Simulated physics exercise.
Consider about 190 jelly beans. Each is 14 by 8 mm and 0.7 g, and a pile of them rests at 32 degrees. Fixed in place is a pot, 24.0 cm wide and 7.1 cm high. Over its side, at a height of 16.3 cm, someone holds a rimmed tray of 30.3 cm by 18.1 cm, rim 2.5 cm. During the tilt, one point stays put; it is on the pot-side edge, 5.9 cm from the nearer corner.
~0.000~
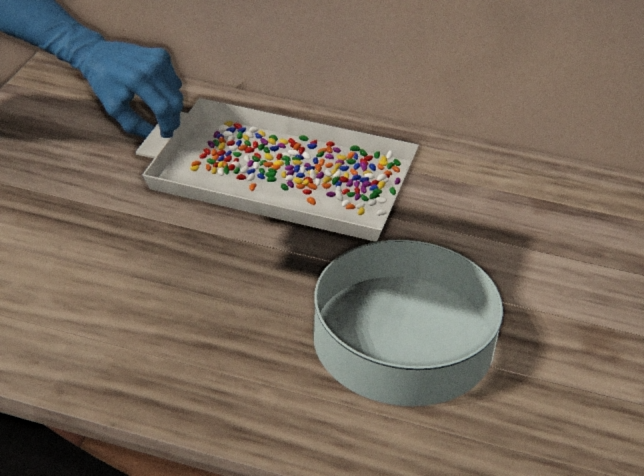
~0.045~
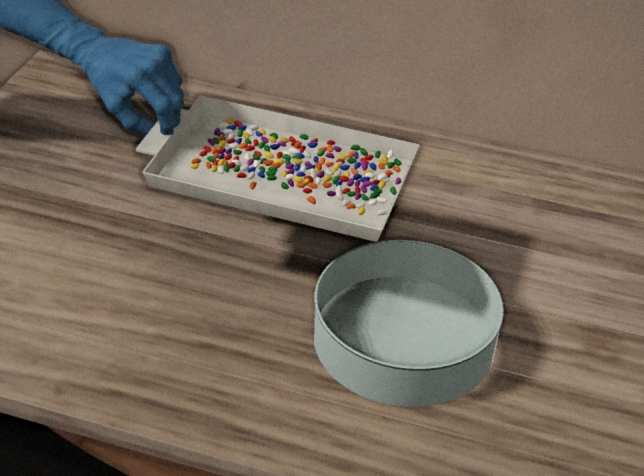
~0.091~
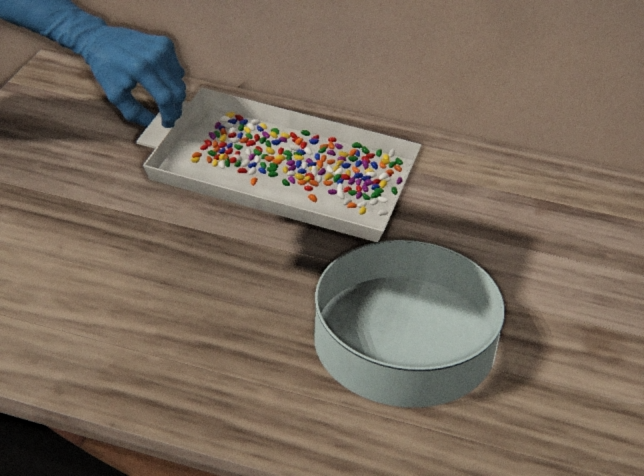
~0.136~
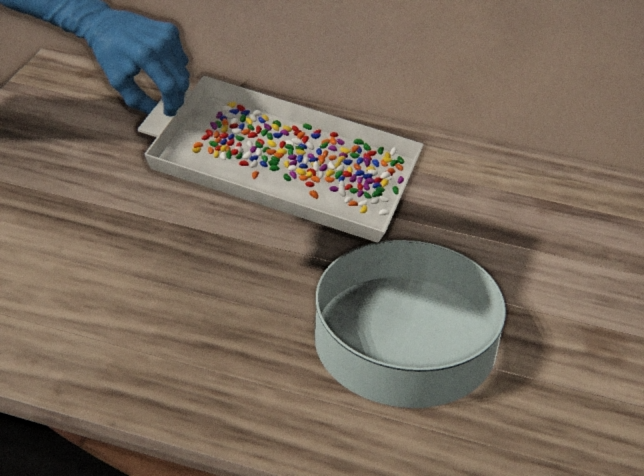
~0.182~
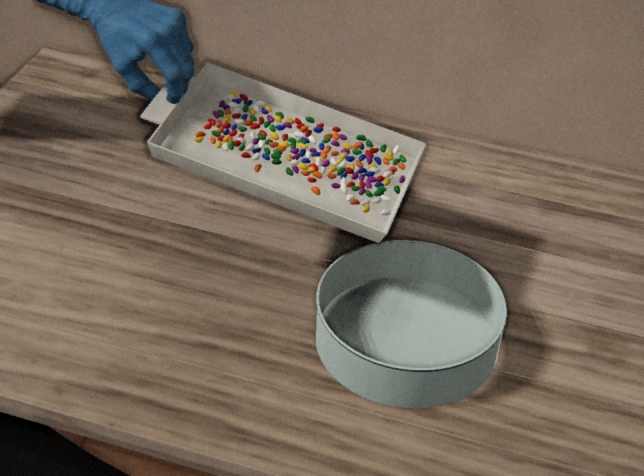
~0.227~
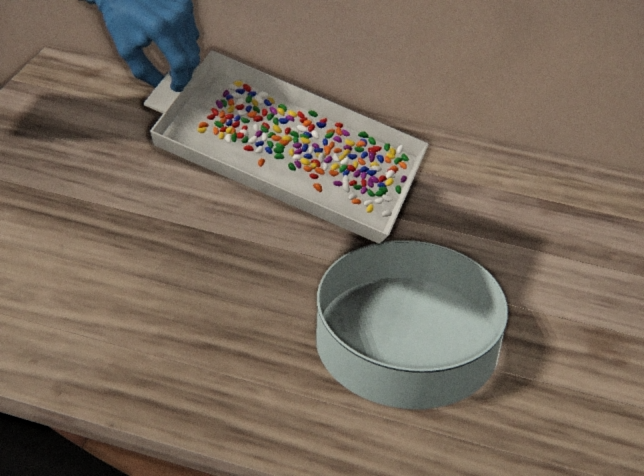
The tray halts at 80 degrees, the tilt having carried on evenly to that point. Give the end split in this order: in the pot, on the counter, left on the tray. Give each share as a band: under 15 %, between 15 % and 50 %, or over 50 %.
Shares by band: Pot over 50 %, counter under 15 %, left on the tray between 15 % and 50 %.
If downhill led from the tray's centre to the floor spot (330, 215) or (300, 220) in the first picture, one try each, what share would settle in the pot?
Near 90 and 85 per cent, in that order.
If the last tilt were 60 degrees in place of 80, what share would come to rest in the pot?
That comes out at some 30 per cent.
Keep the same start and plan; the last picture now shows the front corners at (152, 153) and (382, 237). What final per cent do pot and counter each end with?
Pot: 90, counter: 0.
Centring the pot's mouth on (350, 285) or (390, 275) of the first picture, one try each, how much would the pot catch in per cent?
45 and 65 %.
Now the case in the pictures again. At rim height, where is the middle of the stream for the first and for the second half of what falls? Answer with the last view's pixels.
It passes about (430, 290) first and (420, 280) afterwards.
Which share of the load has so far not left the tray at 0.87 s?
About 85 per cent.
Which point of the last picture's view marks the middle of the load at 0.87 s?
Roughly (403, 201).
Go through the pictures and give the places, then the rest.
Tray tilt 0 degrees, front corners at (149, 173) and (378, 226); middle of the pieces at (297, 163); pot at (409, 300), in the first frame.
Tray tilt 1 degrees, front corners at (149, 171) and (378, 226); middle of the pieces at (298, 162), in the second frame.
Tray tilt 3 degrees, front corners at (150, 164) and (379, 226); middle of the pieces at (299, 158), in the third frame.
Tray tilt 6 degrees, front corners at (152, 153) and (381, 227), lowest corner right front; middle of the pieces at (300, 153), in the fourth frame.
Tray tilt 10 degrees, front corners at (154, 141) and (383, 228), lowest corner right front; middle of the pieces at (303, 147), in the fifth frame.
Tray tilt 14 degrees, front corners at (158, 130) and (385, 229), lowest corner right front; middle of the pieces at (305, 141); pot at (412, 301). Its pace works out near 80 degrees a second, in the sixth frame.
Then, at 0.62 s, tilt 46 degrees; the tray holds 100 %, the pot 0 %.
After 0.87 s, tilt 67 degrees; the tray holds 85 %, the pot 0 %.
After 1.24 s, tilt 80 degrees; the tray holds 50 %, the pot 40 %.
At rest (2.6 s), pot 65 %, counter 5 %, tray 25 %.
